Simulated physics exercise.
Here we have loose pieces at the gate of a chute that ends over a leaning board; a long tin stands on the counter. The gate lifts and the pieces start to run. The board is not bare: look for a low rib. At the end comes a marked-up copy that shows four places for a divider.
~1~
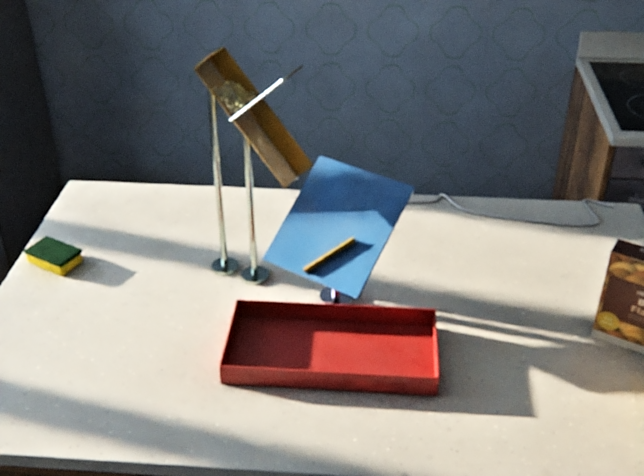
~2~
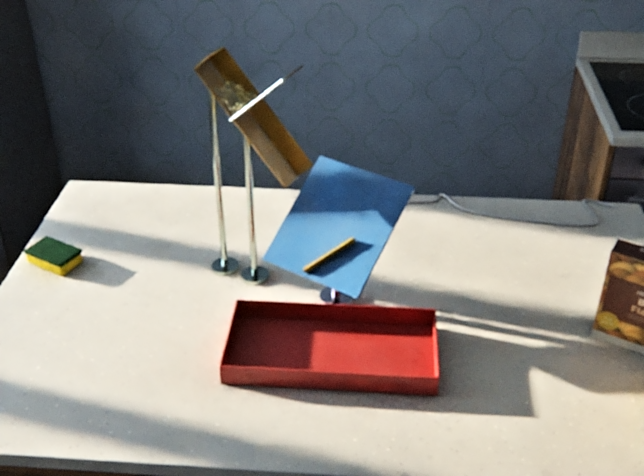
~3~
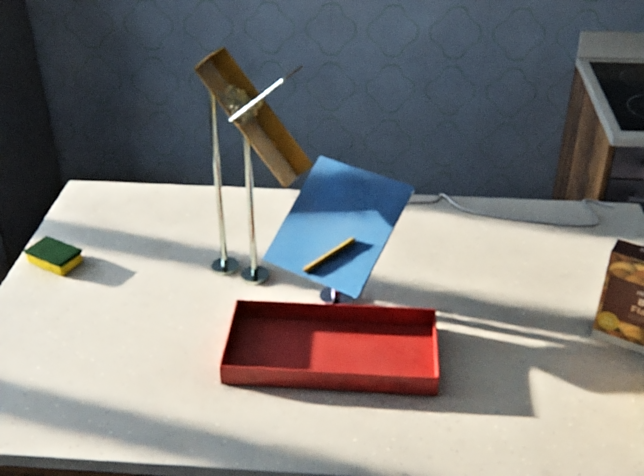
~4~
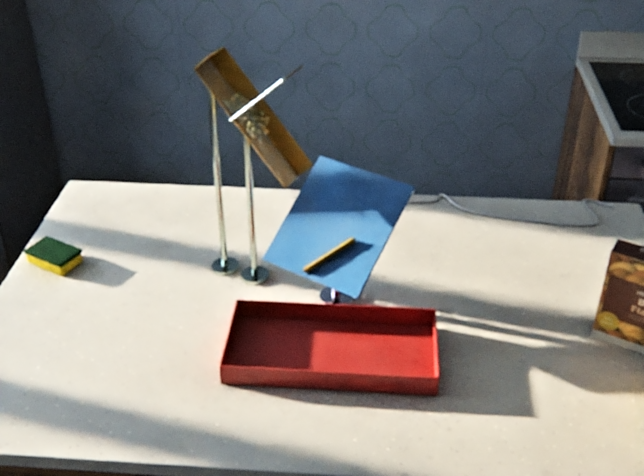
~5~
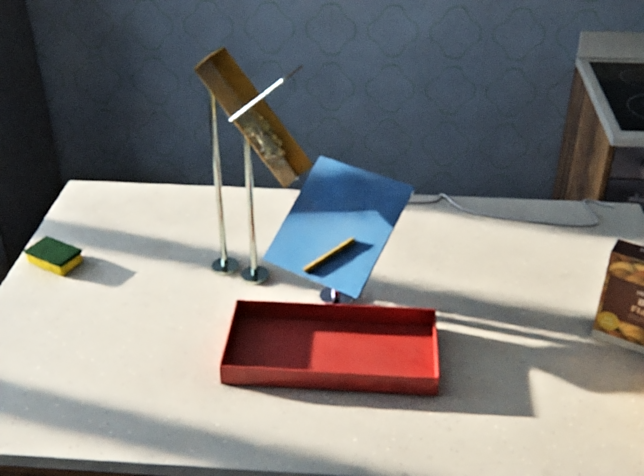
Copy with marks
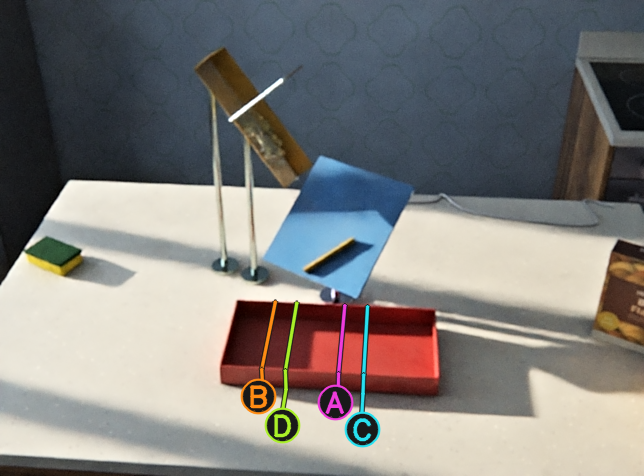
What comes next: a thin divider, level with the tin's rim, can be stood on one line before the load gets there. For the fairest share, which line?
The answer is line B.
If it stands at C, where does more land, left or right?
Left.
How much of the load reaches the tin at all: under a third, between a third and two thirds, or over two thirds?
It is over two thirds.
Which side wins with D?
More lands on the left.
On the marked copy, line A crosses the front rim at (338, 372); line B crosses the front rim at (261, 368); line C crosses the front rim at (363, 374); line D crosses the front rim at (285, 369).
With A, of what is caught, nearly all on the left of the divider, a stray few on the right.
With B, of what is caught, about half on the left of the divider, about half on the right.
With C, of what is caught, nearly all on the left of the divider, a stray few on the right.
With D, of what is caught, most on the left of the divider, a small part on the right.
